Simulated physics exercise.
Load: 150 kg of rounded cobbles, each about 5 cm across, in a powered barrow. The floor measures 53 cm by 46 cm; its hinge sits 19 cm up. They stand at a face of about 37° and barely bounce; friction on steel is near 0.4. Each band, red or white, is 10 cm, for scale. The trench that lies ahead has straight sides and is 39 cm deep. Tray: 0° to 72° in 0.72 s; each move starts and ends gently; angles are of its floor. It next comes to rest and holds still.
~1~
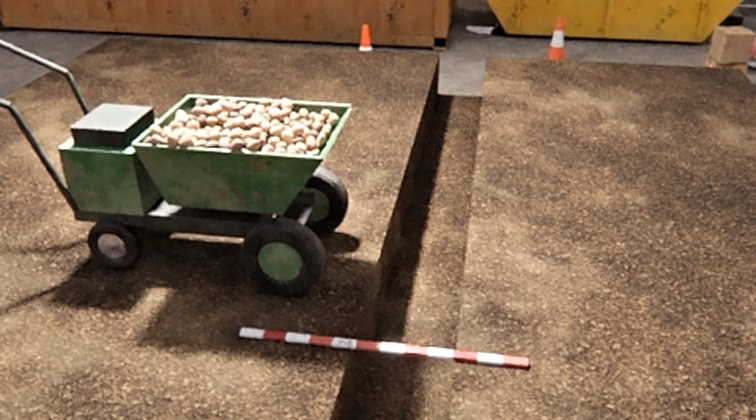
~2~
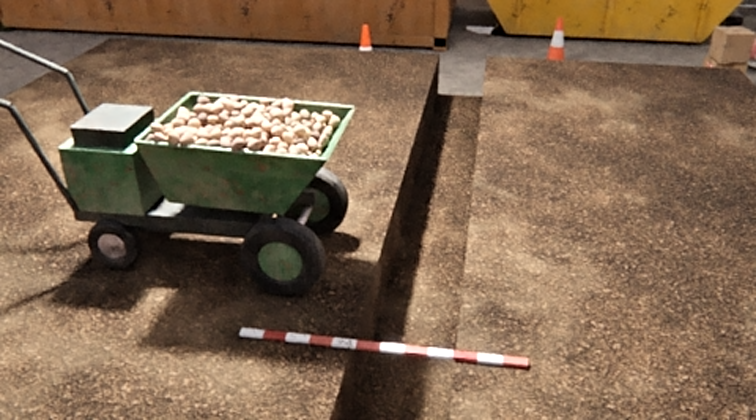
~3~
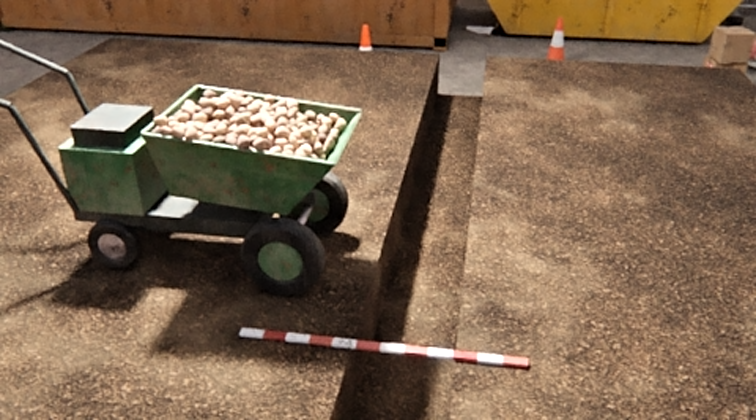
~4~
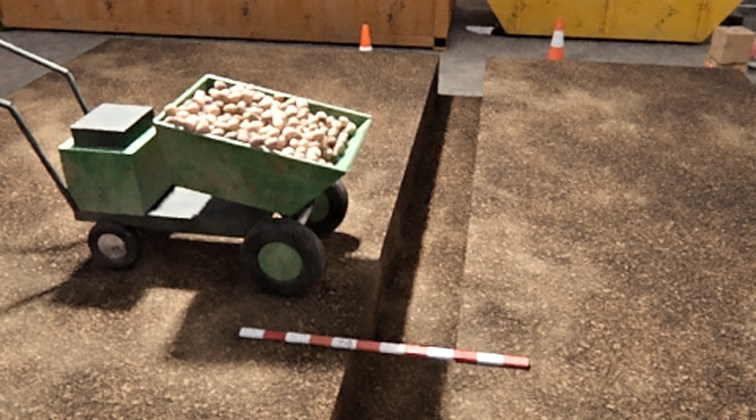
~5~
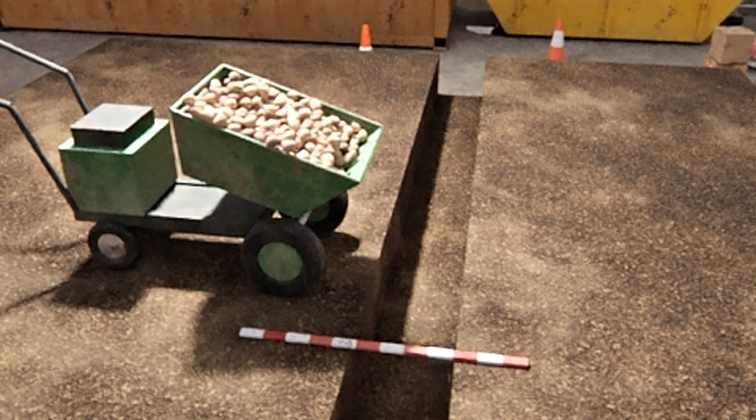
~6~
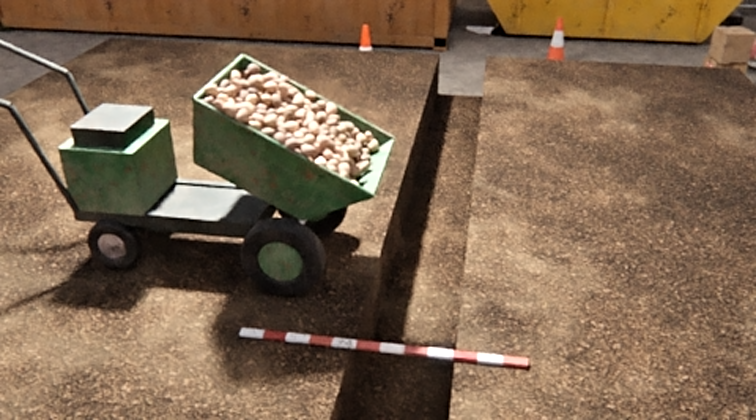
The green tray of a powered barrow, loaded with pale stones, tilts towards the right.
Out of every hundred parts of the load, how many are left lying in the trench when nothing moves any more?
Around 69 in every hundred.
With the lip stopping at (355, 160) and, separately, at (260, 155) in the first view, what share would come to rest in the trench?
Near 45 then near 100 percent.
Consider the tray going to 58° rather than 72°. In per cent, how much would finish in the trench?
Near 40 per cent then.
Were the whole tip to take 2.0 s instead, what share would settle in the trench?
Then roughly 90 percent.
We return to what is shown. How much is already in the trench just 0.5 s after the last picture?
Around 25 per cent of it, at that instant.
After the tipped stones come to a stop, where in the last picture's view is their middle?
The middle should be near (444, 319).
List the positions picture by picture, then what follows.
In the first picture, lip at (322, 159), floor tilted 0°, highest stones at (238, 112).
In the second picture, the tray is at 1°, its lip at (326, 161); the top of the load is at (232, 112).
In the third picture, lip at (334, 165), floor tilted 5°, highest stones at (222, 103).
In the fourth picture, the tray is at 11°, its lip at (346, 172); the top of the load is at (229, 96).
In the fifth picture, lip at (360, 183), floor tilted 19°, highest stones at (239, 88).
In the sixth picture, the tray is at 27°, its lip at (374, 196); the top of the load is at (248, 80).
Then, 0.2 s after the last picture the floor is at 61°, 100 % in the tray; the foremost stones are at (409, 226).
Then, 0.5 s after the last picture the floor is at 72°, 66 % in the tray, 23 % in the trench, 11 % past the trench; the foremost stones are at (498, 287).
Then, 0.9 s after the last picture the floor is at 72°, 27 % in the tray, 42 % in the trench, 31 % past the trench; the foremost stones are at (636, 269).
Then, 2.8 s after the last picture the floor is at 72°, 0 % in the tray, 69 % in the trench, 31 % past the trench; the foremost stones are past the picture's edge.
